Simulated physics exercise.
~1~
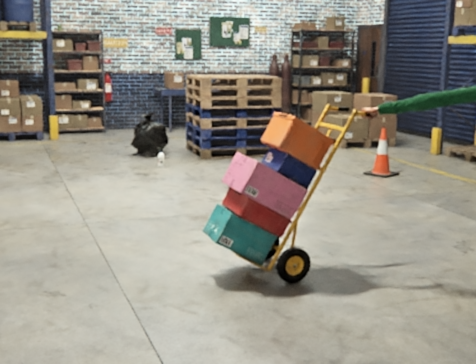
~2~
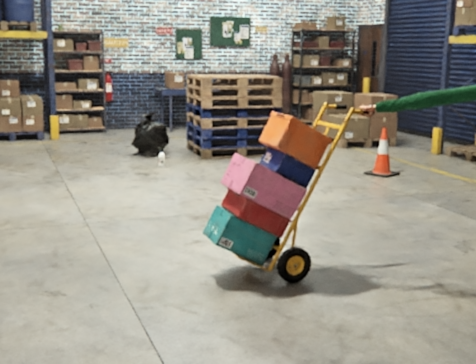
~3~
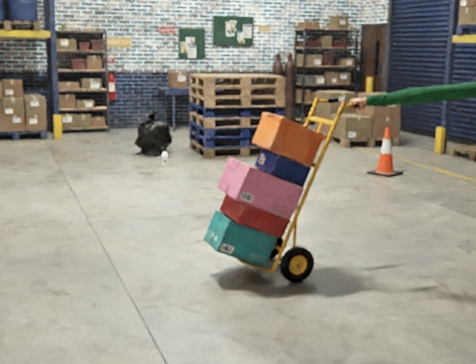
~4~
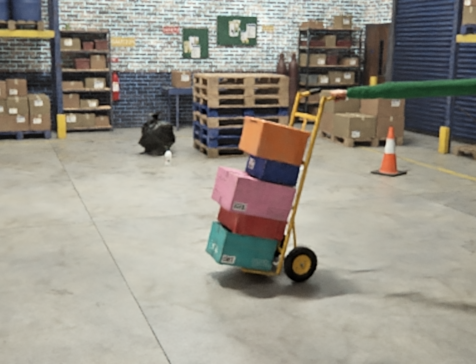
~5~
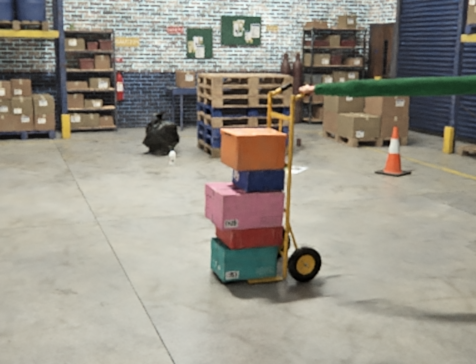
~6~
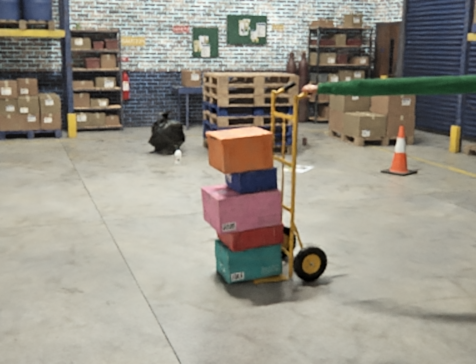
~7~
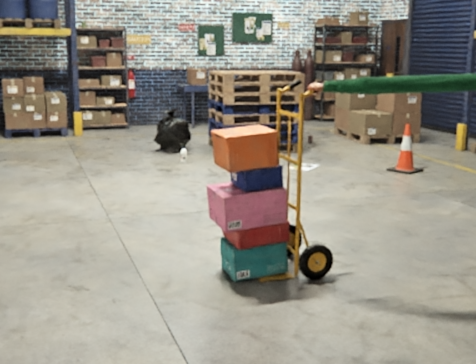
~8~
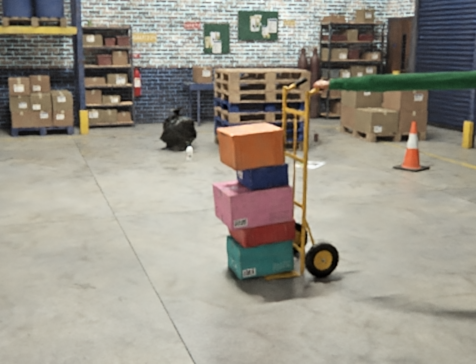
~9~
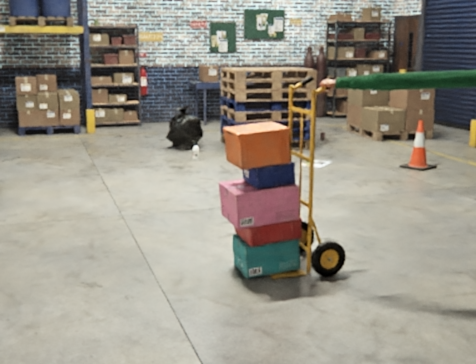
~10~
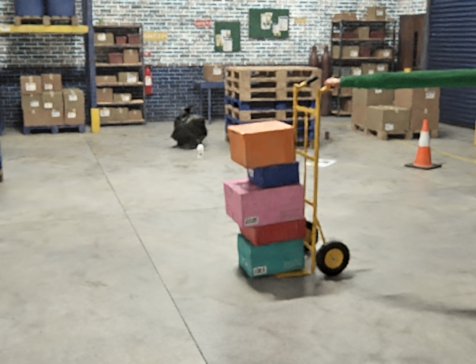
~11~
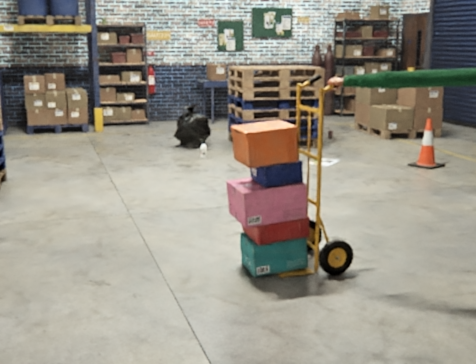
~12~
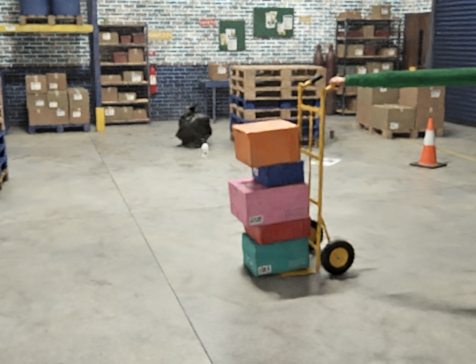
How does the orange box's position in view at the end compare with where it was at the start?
The orange box ends up a little further left in view, at nearly the same height as before. It starts out tilted above the wheels and finishes to the left of them, on top of the upright stack.
